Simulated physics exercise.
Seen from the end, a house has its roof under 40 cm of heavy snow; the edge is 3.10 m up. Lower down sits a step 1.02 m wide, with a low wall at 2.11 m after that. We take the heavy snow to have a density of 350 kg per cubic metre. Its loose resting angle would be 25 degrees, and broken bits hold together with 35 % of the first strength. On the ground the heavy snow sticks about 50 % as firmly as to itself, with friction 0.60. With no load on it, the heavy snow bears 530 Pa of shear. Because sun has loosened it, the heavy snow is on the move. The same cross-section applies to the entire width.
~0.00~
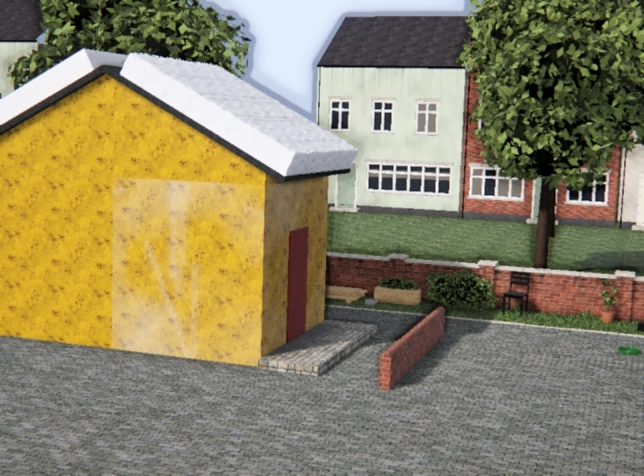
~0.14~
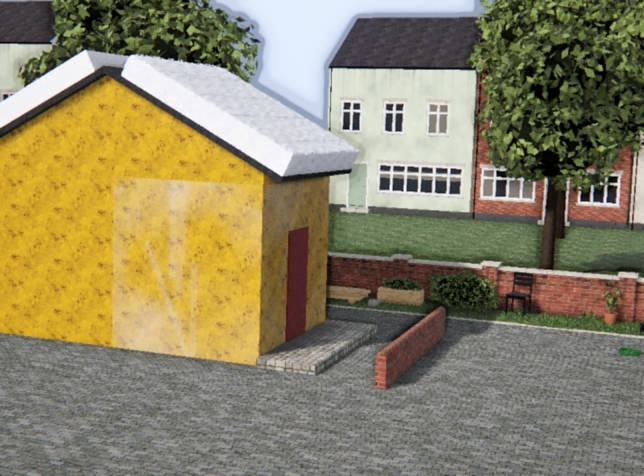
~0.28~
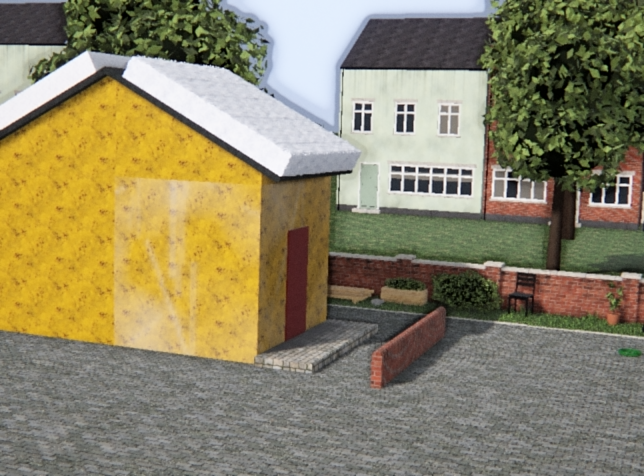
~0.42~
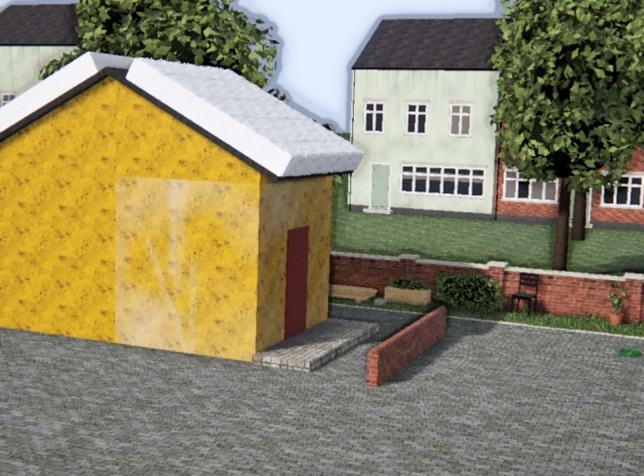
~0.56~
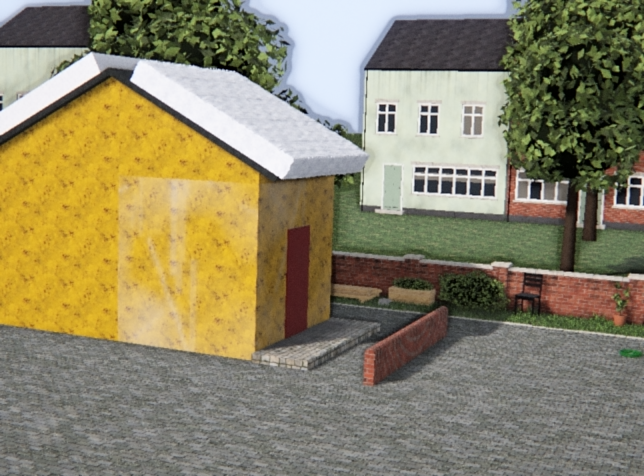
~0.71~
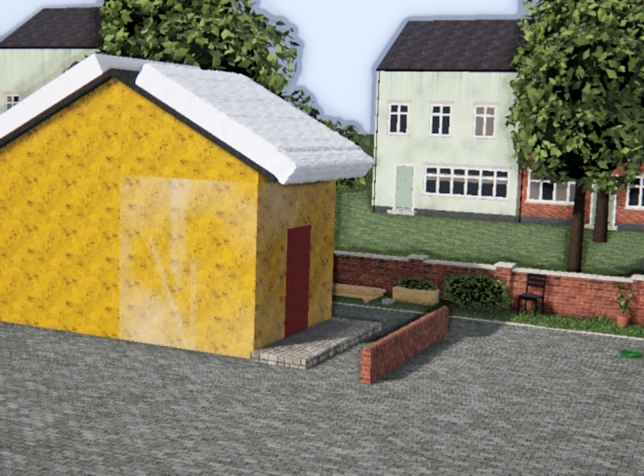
To begin with, a thick white layer of snow rests on the roof of a yellow building with a red door, as the view gradually shifts and the houses behind drift right. The snow on the right-hand slope creeps slightly down past the eaves, first in one piece, then starting to crack.
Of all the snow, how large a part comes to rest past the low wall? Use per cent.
Close to 18 % of the snow ends past the low wall.
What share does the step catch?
20 %, approx.
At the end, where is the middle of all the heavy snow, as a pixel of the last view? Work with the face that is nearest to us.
About (344, 356).
After 1.12 s, 90 % is still on the roof and 0 % is past the low wall.
After 1.61 s, 76 % is still on the roof and 0 % is past the low wall.
After 2.11 s, 51 % is still on the roof and 0 % is past the low wall.
After 2.60 s, 20 % is still on the roof and 0 % is past the low wall.
After 4.20 s, none is still on the roof and 18 % is past the low wall.
